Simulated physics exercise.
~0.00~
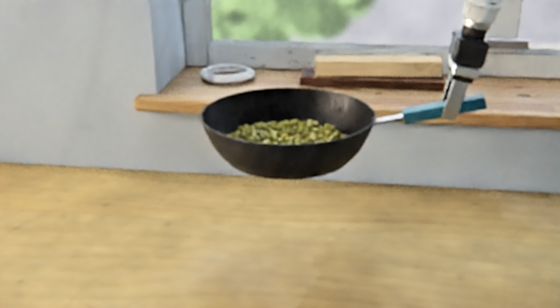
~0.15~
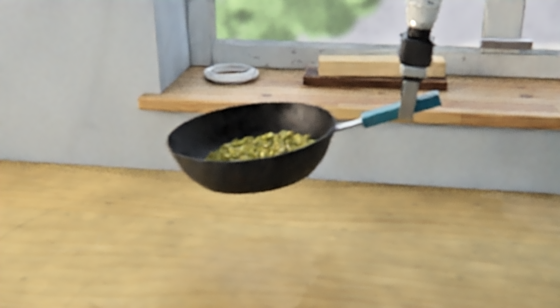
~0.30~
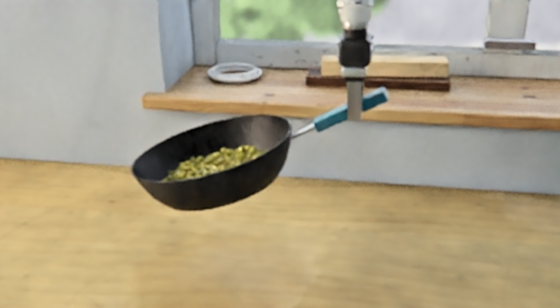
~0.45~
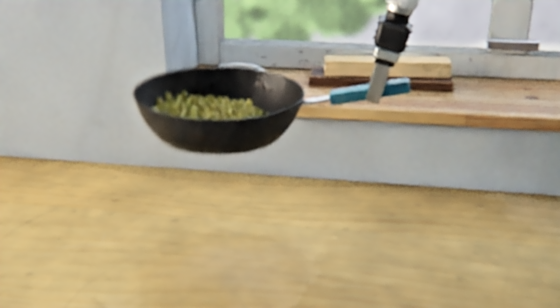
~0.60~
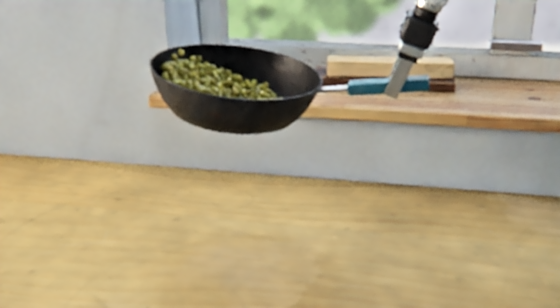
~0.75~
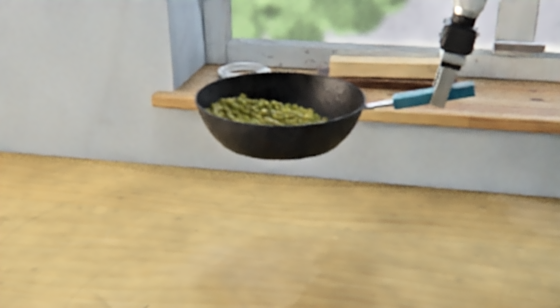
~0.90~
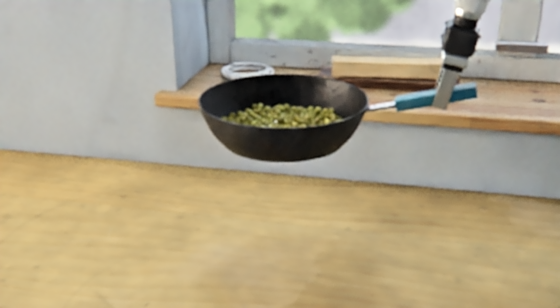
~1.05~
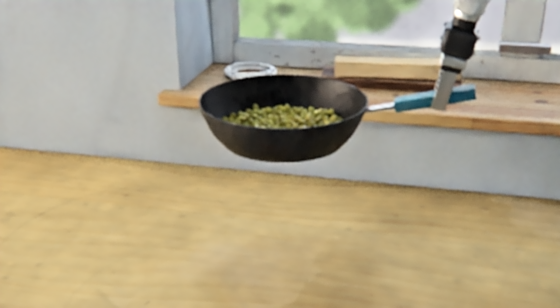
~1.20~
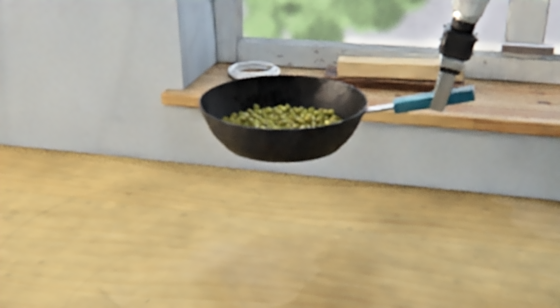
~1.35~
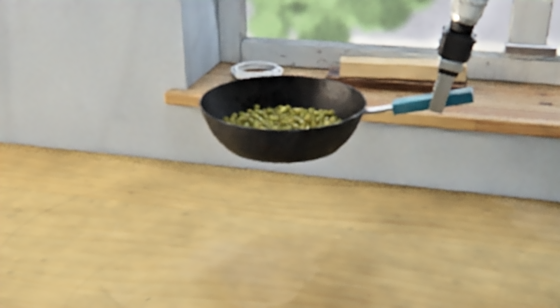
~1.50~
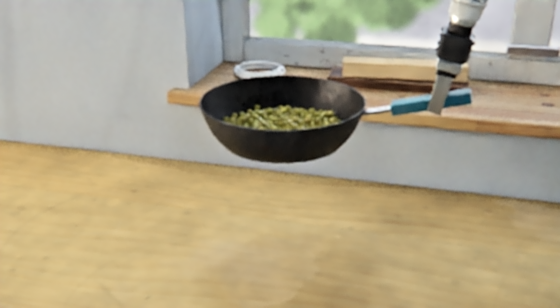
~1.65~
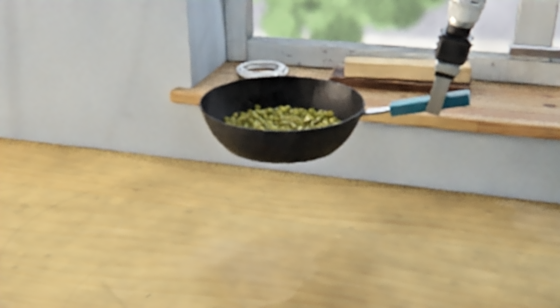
A robot arm swings a frying pan of green beads left, tosses them, returns and stops.
